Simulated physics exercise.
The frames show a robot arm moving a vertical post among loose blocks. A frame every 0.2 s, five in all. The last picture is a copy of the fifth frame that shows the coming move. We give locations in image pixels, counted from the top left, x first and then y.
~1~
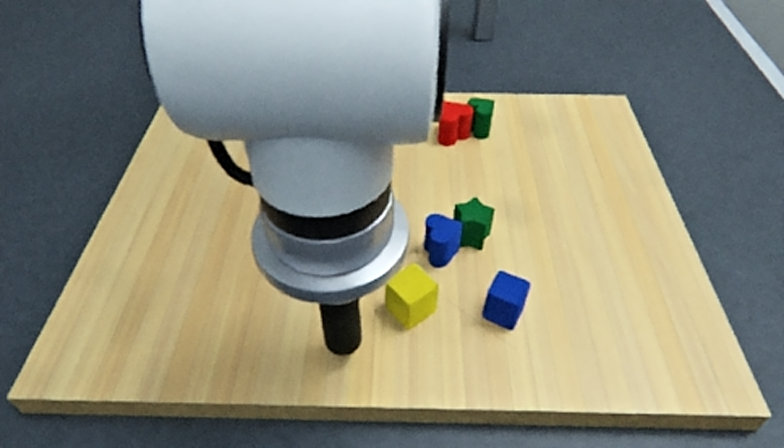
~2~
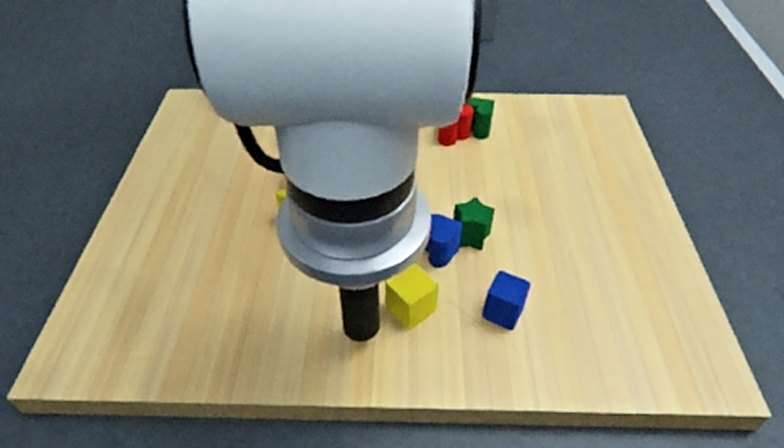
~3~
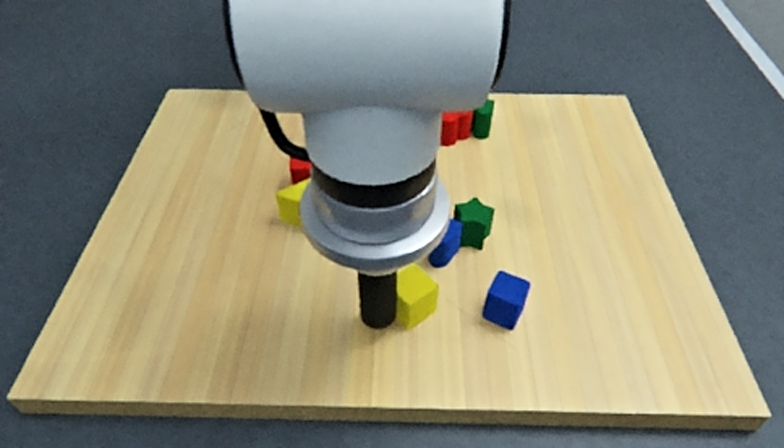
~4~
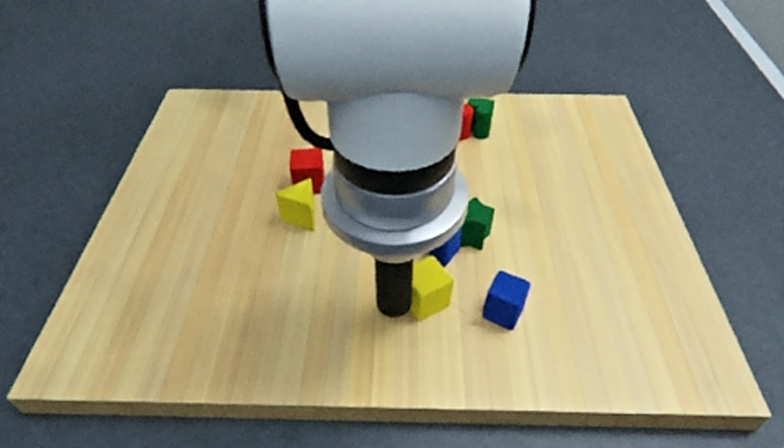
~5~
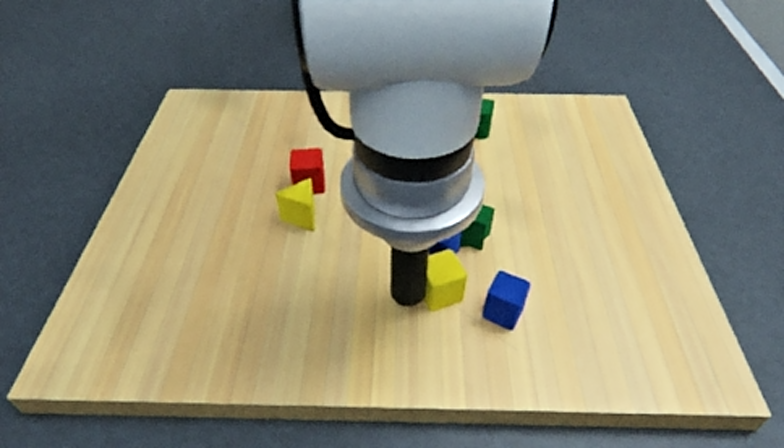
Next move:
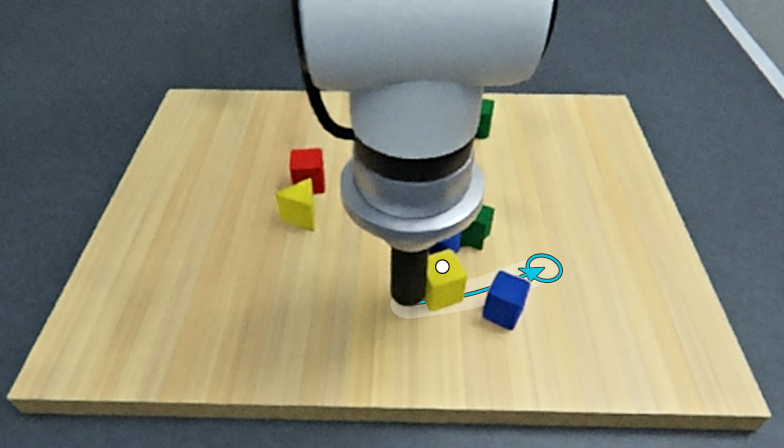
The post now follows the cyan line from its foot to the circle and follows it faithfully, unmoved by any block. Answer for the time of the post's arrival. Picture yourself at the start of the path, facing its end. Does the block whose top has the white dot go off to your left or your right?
Shifted left.
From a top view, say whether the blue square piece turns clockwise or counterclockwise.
Clockwise, looking down.
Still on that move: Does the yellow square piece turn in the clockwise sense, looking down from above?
My answer is no.
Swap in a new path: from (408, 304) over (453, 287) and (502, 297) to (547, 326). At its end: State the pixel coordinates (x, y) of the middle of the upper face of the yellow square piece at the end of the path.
It sits at (518, 245).
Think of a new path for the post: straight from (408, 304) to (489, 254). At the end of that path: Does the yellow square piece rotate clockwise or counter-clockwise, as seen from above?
Clockwise.
The drawn path runs from (408, 304) by way of (481, 291) to (544, 268); the dot is on the yellow square piece.
The first path, step by step. One third of the way, post (460, 285); yellow square piece (489, 253), turned 25° anticlockwise.
Two thirds of the way, post (507, 272); yellow square piece (524, 234), turned 50° anticlockwise; blue square piece (520, 286), turned 35° clockwise.
At the end, post (548, 256); blue heart-shaped block not moved; yellow square piece (543, 216), turned 80° anticlockwise; blue square piece (520, 286), turned 35° clockwise.
